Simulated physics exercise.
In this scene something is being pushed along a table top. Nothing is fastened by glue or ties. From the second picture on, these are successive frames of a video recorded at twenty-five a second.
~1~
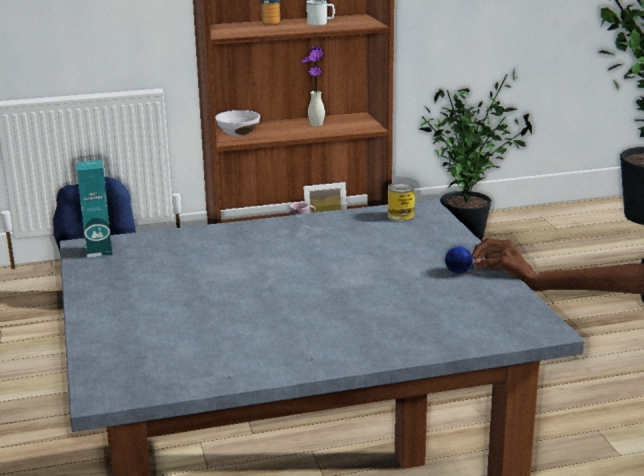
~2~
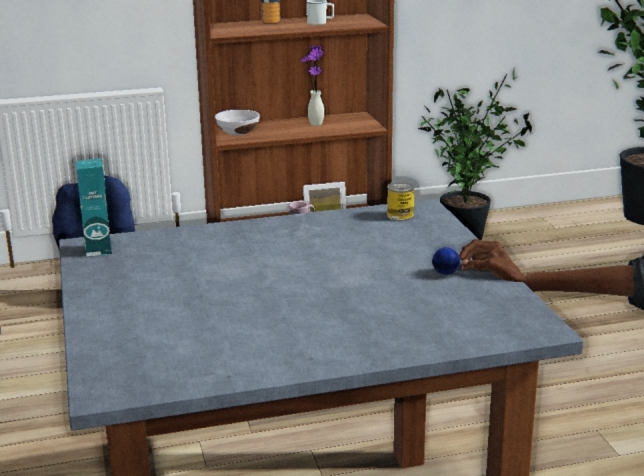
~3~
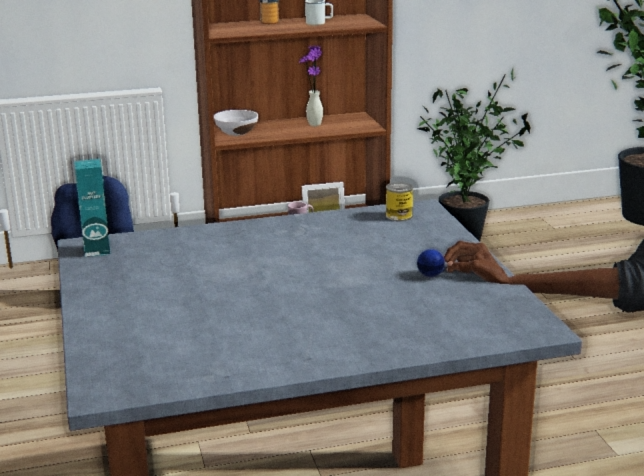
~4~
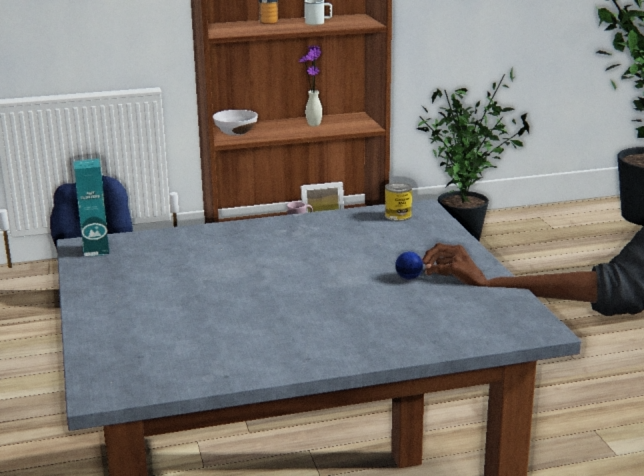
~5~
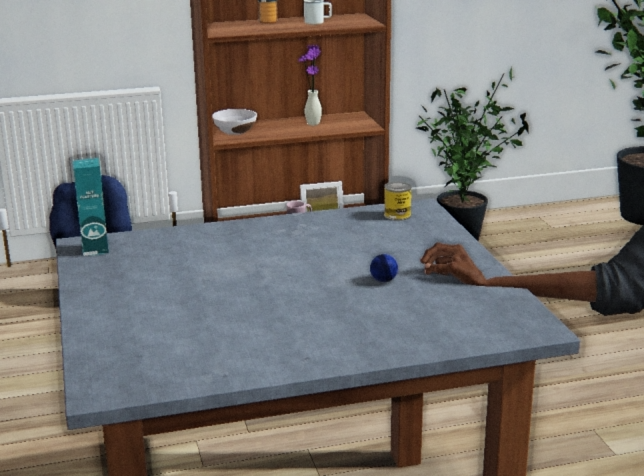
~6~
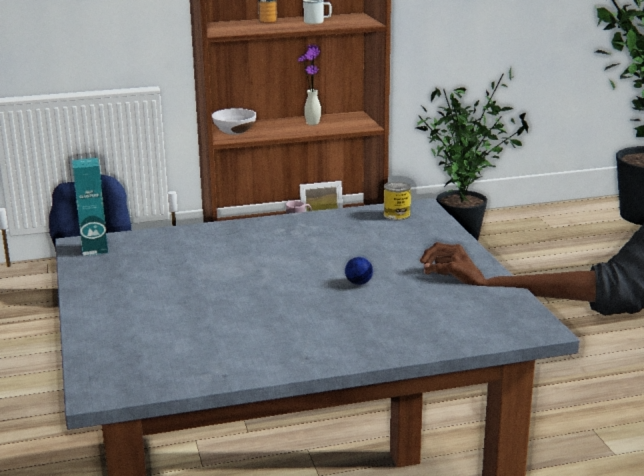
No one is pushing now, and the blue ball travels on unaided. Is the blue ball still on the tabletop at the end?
No.
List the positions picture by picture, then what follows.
In the first picture, under the hand; blue ball (459, 260).
In the second picture, under the hand; blue ball (446, 261).
In the third picture, under the hand; blue ball (431, 263).
In the fourth picture, blue ball (409, 266).
In the fifth picture, blue ball (384, 268) shifted about its own width.
In the sixth picture, blue ball (359, 271) shifted well along.
Then, 0.20 s on from there, blue ball shifted well along near (236, 286).
Then, 0.50 s on from there, blue ball now off the table.
Then, 0.90 s on from there, things are still on the move.
In the end, off the table, blue ball.
